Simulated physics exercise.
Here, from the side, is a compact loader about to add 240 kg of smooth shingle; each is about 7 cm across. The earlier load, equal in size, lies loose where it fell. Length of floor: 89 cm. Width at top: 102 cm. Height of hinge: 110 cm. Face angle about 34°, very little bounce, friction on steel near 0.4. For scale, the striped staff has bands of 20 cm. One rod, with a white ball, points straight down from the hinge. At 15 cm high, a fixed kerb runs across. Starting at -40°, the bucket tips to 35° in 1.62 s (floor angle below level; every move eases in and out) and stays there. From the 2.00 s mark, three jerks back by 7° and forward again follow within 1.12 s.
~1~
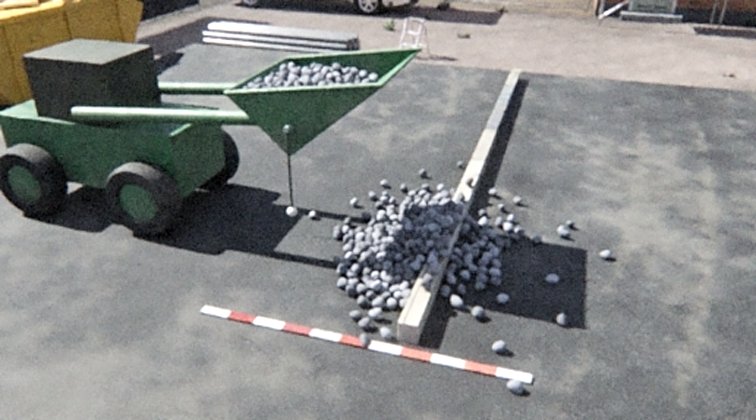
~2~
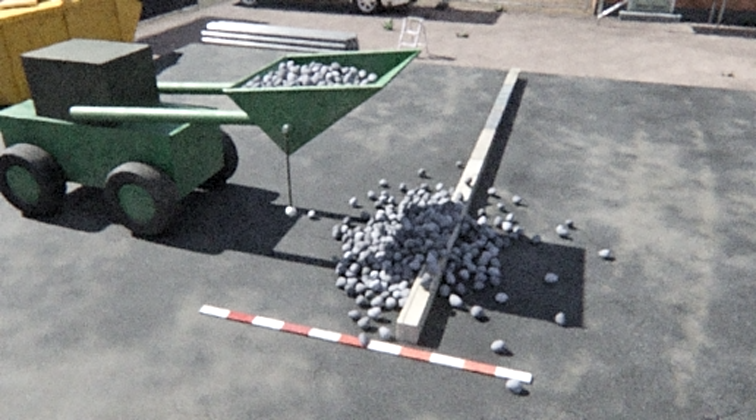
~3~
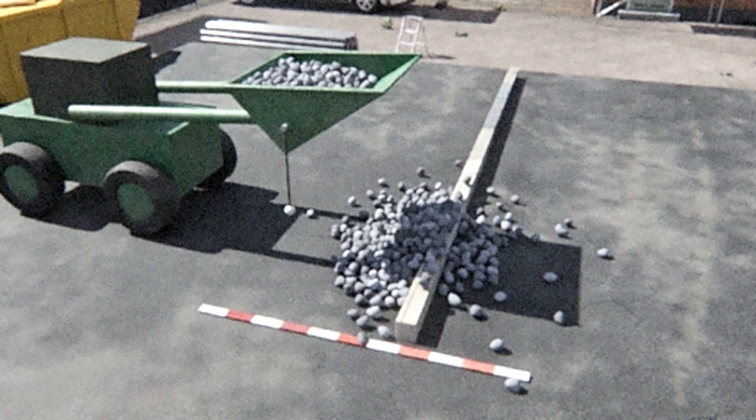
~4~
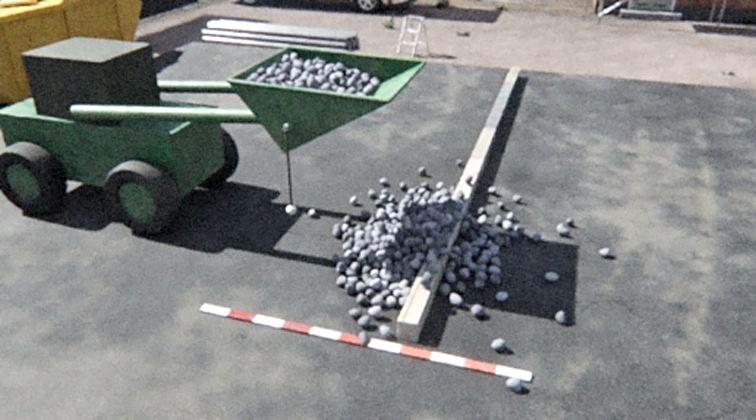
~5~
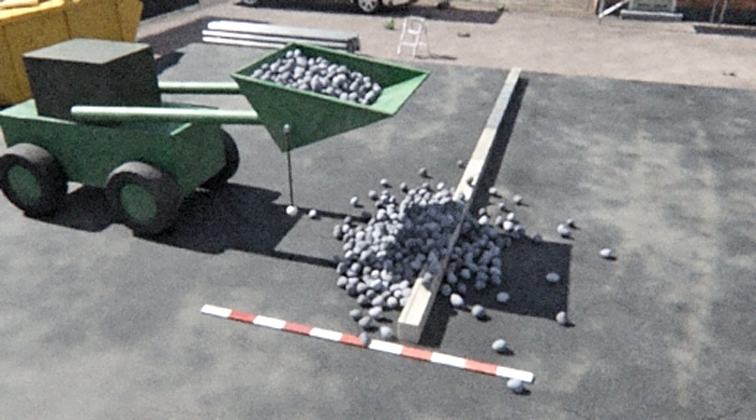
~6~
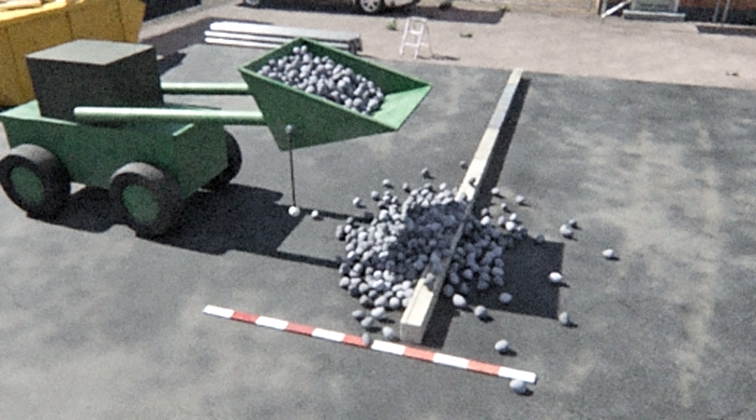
At the start, a green loader on the left holds a raised bucket of grey stones, tilted back, near a loose pile heaped against a pale kerb behind a red-and-white staff. The bucket barely moves, then steadily rotates forward, its lip lowering to the right while the pile stays still.
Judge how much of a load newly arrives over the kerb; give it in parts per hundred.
Close to 40 in every hundred.
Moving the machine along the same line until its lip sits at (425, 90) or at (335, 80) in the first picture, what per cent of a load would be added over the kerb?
90 %, then 5 %.
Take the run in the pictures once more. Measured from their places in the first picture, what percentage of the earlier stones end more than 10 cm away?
Close to 15 per cent.
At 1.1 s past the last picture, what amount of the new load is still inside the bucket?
It keeps some 45 percent of its load.
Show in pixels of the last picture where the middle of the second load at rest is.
The middle ends up near (431, 234).
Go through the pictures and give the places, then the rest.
In the first frame, the bucket is at -40°, its lip at (383, 85); the top of the load is at (328, 74). The earlier load is highest near (434, 226), 24 cm above ground level, 85 % on this side of the kerb, 15 % over the kerb.
In the second frame, the bucket is at -39°, its lip at (383, 87); the top of the load is at (320, 73).
In the third frame, the bucket is at -36°, its lip at (385, 92); the top of the load is at (312, 70).
In the fourth frame, lip at (390, 101), floor tilted -31°, highest stones at (291, 66).
In the fifth frame, the bucket is at -24°, its lip at (394, 115); the top of the load is at (293, 63).
In the sixth frame, lip at (398, 130), floor tilted -17°, highest stones at (297, 59).
Then, 0.6 s after the last picture the floor is at 24°; in per cent of one load, 100 in the bucket, 85 on this side of the kerb, 15 over the kerb; the foremost stones are at (563, 264).
Then, 1.1 s after the last picture the floor is at 35°; in per cent of one load, 46 in the bucket, 138 on this side of the kerb, 16 over the kerb; the foremost stones are at (563, 264).
Then, 3.0 s after the last picture the floor is at 35°; in per cent of one load, 0 in the bucket, 145 on this side of the kerb, 55 over the kerb; the foremost stones are at (592, 269).
Then, 5.5 s after the last picture the floor is at 35°; in per cent of one load, 0 in the bucket, 145 on this side of the kerb, 55 over the kerb; the foremost stones are at (592, 269). Net gain over the kerb, 40.
